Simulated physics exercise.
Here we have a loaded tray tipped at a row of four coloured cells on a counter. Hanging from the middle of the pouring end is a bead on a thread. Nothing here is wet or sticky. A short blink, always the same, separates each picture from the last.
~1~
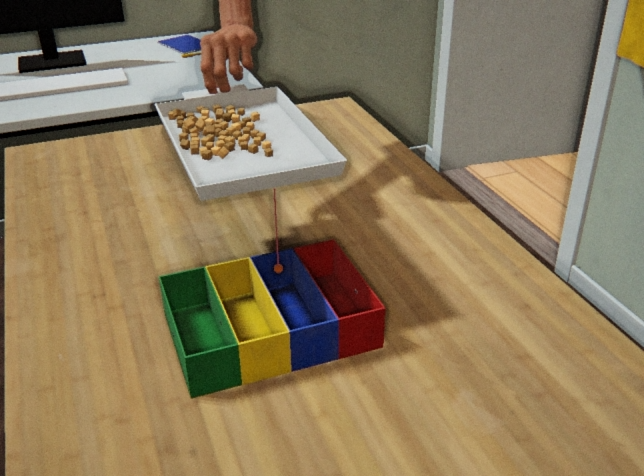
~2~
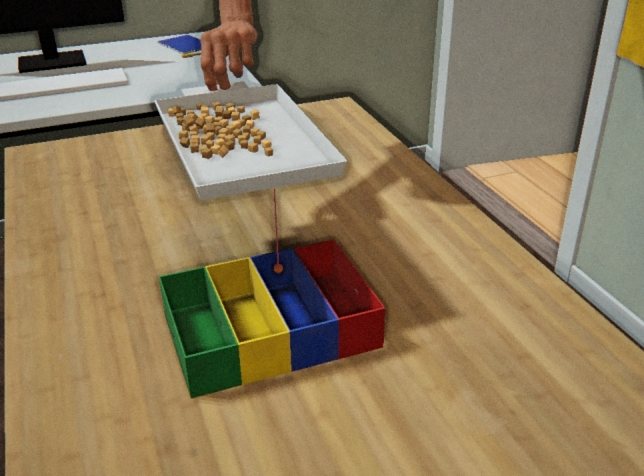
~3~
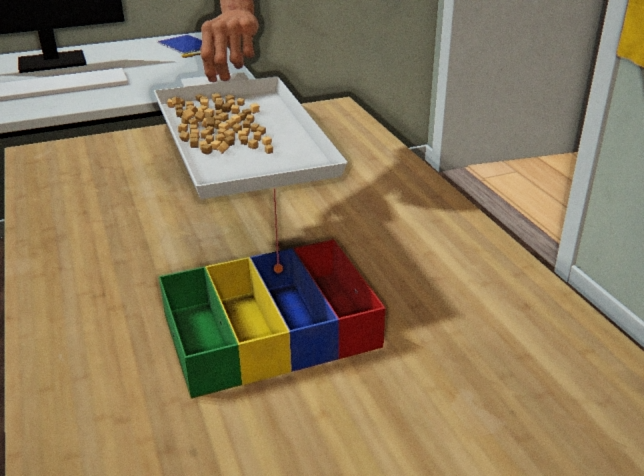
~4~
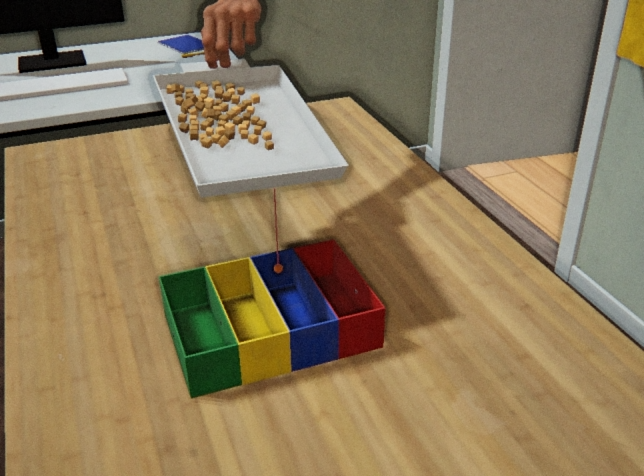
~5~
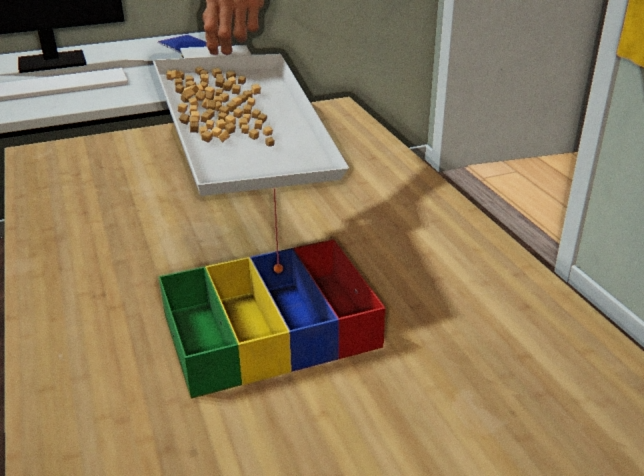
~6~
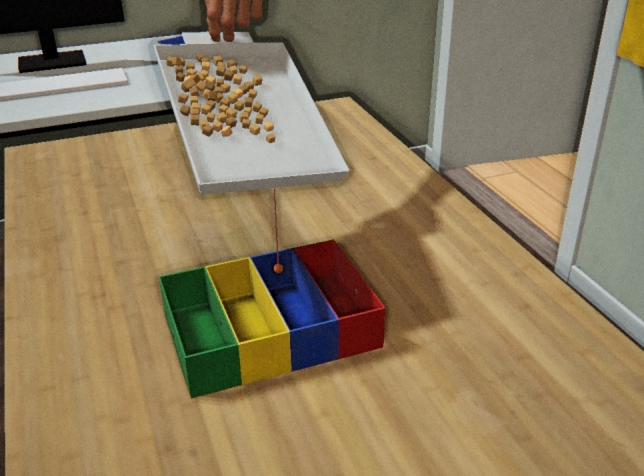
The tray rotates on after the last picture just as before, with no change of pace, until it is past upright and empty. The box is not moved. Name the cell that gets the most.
Red.
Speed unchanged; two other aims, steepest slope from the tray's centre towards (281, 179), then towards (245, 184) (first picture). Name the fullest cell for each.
The cell in blue, then yellow.
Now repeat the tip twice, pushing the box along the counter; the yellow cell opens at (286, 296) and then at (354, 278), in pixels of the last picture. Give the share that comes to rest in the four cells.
In order: 100 percent, then 100 percent.
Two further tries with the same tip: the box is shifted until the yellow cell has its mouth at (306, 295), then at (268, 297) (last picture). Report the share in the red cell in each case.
Around 10 and around 40 per cent, in that order.
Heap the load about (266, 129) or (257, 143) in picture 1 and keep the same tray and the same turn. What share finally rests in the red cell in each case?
About 50 % and 40 %.
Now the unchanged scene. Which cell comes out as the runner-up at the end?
Ranked second: That blue cell.
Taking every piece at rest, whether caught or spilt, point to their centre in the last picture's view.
I'd mark it at roughly (338, 326).
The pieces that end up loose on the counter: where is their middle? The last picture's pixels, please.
Approximately (416, 341).
Soon after the last picture, tray tipped steeply; nearly all on the tray; a small part falling or outside the box.
A little later, tray tipped past a quarter turn; most on the tray; a small part in the red cell; a stray few in the yellow cell; a stray few in the blue cell; a small part falling or outside the box.
Later still, tray tipped past a quarter turn; about half in the red cell; about a quarter in the blue cell; a stray few in the yellow cell; about a quarter falling or outside the box.
At rest, tray tipped past a quarter turn; about half in the red cell; about a quarter in the blue cell; a stray few in the yellow cell; none in the green cell; about a quarter outside the box.
